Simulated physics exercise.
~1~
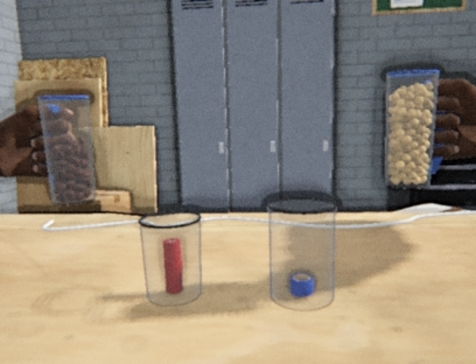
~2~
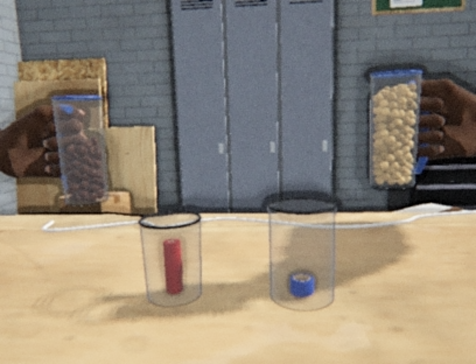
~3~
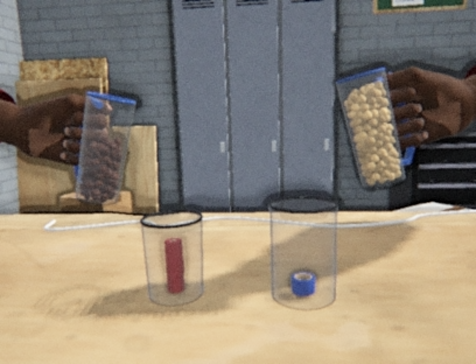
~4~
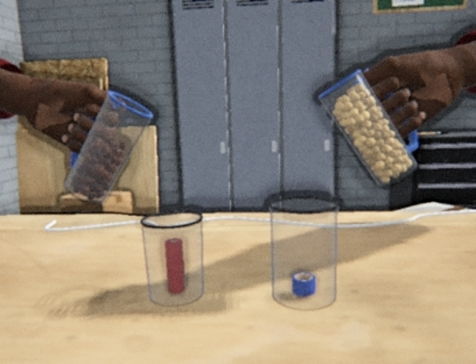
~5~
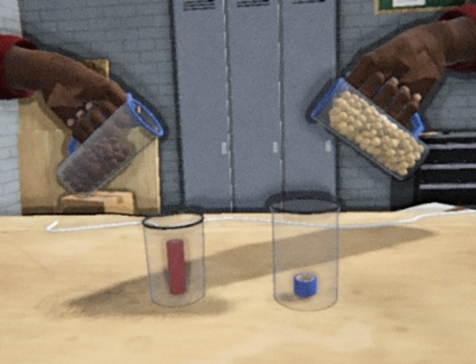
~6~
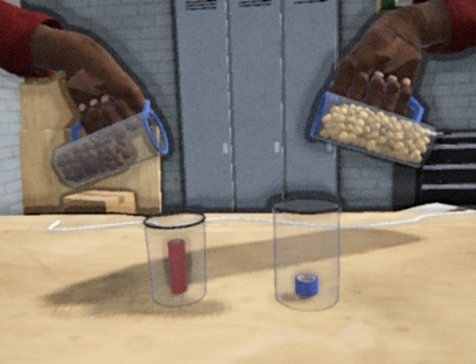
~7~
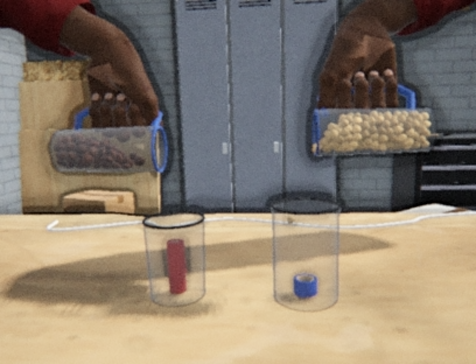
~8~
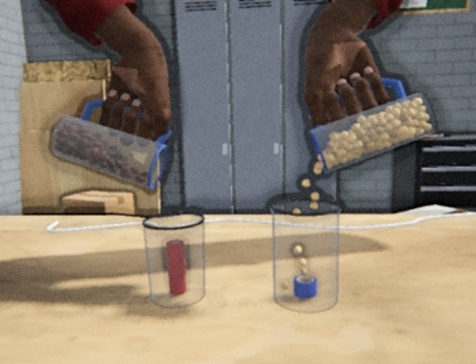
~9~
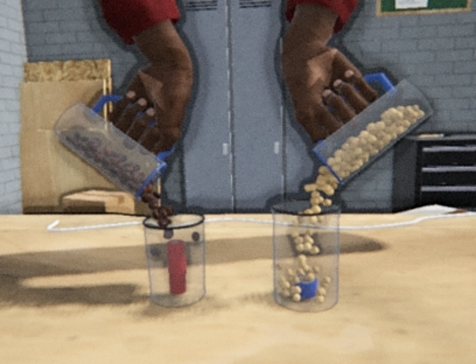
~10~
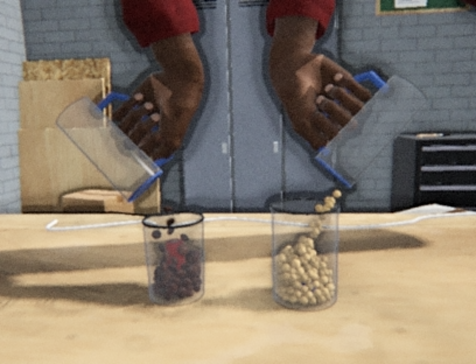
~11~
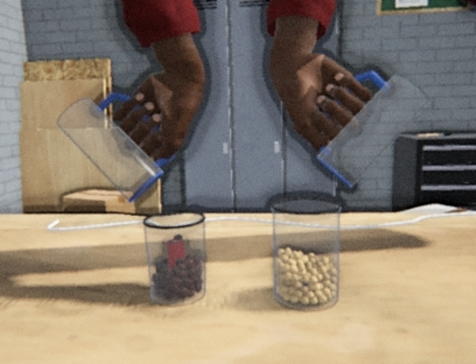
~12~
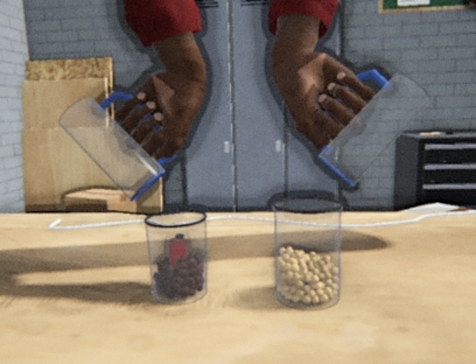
In a locker room, two hands empty cups into containers, burying only the blue object.
